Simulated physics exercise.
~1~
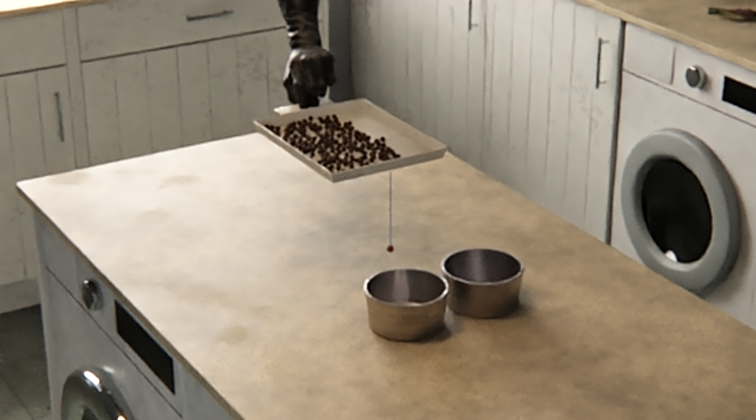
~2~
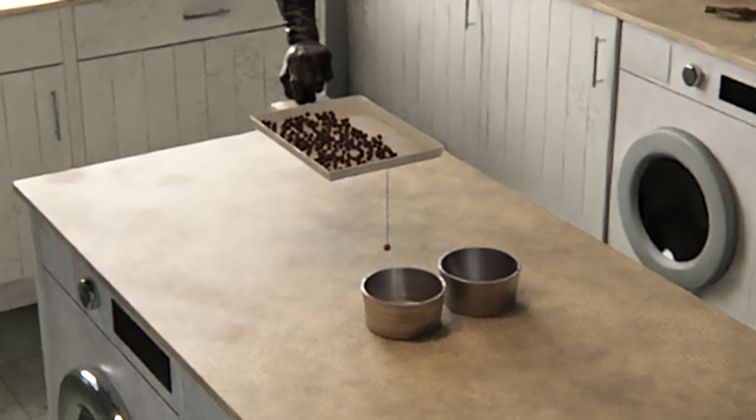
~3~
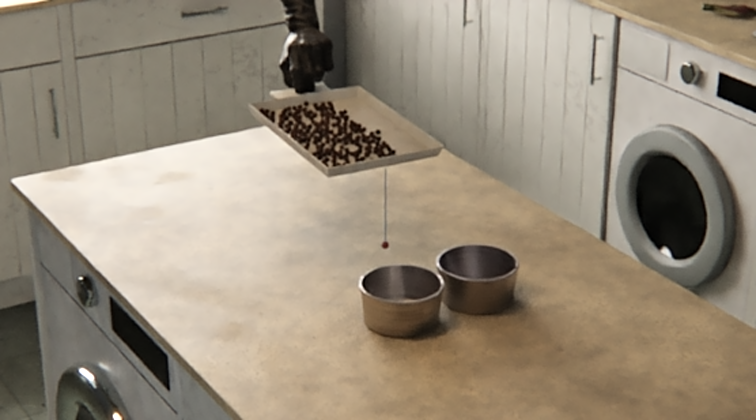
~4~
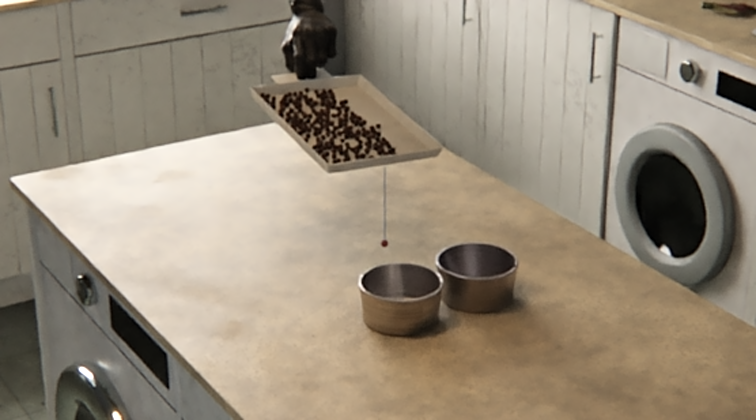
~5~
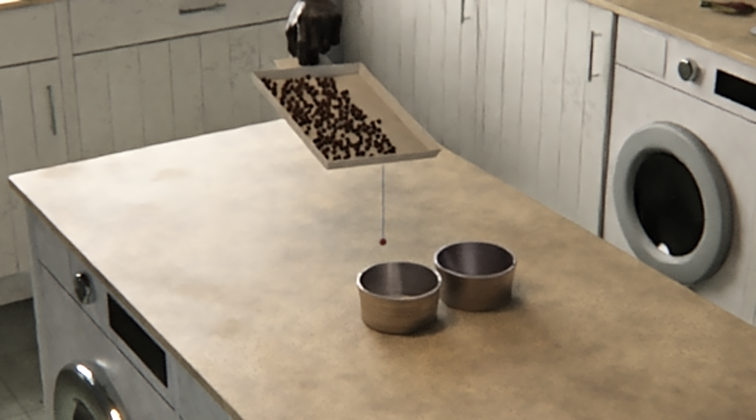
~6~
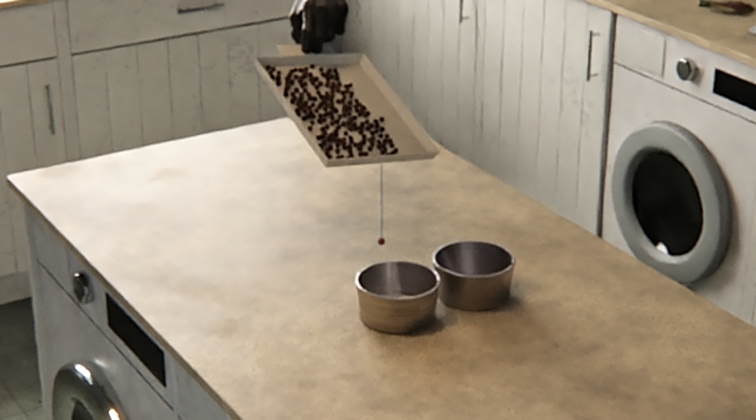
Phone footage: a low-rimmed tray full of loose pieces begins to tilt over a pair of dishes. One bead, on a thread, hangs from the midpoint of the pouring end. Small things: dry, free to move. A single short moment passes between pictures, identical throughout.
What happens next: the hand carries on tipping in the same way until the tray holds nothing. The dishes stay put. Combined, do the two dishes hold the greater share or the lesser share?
The lesser share.
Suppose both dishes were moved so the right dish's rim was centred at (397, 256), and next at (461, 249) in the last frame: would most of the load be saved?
Taking the tries in order: A minor share, followed by a major share.
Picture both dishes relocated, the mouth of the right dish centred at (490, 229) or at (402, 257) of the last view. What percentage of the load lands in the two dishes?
Trial 1 80%, trial 2 30%.
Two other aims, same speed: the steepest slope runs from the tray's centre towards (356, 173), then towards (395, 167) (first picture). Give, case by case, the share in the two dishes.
The first gives 10 %, the second 60 %.
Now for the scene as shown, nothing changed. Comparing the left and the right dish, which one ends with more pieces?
Observation: The one at right.
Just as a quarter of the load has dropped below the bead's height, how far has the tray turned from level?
I'd say it is tilted about 75°.
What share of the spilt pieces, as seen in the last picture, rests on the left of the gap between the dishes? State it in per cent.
It comes out at roughly 50 percent.
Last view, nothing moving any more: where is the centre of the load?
I'd mark it at roughly (444, 276).
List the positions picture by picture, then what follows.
The first frame shows corners of the pouring end at (333, 172) and (443, 147), level; middle of the load at (336, 142), allspice berries; left dish at (429, 318); right dish at (505, 296); bead on its thread at (390, 249).
The second frame shows corners of the pouring end at (330, 170) and (440, 146), level; middle of the load at (333, 139).
The third frame shows corners of the pouring end at (329, 167) and (439, 145), tipped barely, lowest at the right corner; middle of the load at (331, 132).
The fourth frame shows corners of the pouring end at (329, 163) and (439, 146), tipped a little, lowest at the right corner; middle of the load at (332, 124).
The fifth frame shows corners of the pouring end at (329, 160) and (438, 147), tipped clearly, lowest at the right corner; middle of the load at (332, 116).
The sixth frame shows corners of the pouring end at (329, 158) and (436, 150), tipped clearly, lowest at the right corner; middle of the load at (336, 111), most on the move; left dish at (420, 311); right dish at (497, 288).
Soon after the last picture, tray tipped steeply; about two thirds on the tray; a small part in the right dish; a stray few outside both; about a quarter in the air.
A little later, tray tipped past a quarter turn; a stray few on the tray; a stray few in the left dish; about a quarter in the right dish; about half outside both; about a quarter in the air.
Later still, tray tipped past a quarter turn; a stray few in the left dish; about a quarter in the right dish; about two thirds outside both.
At rest, tray tipped past a quarter turn; a stray few in the left dish; about a quarter in the right dish; about two thirds outside both.
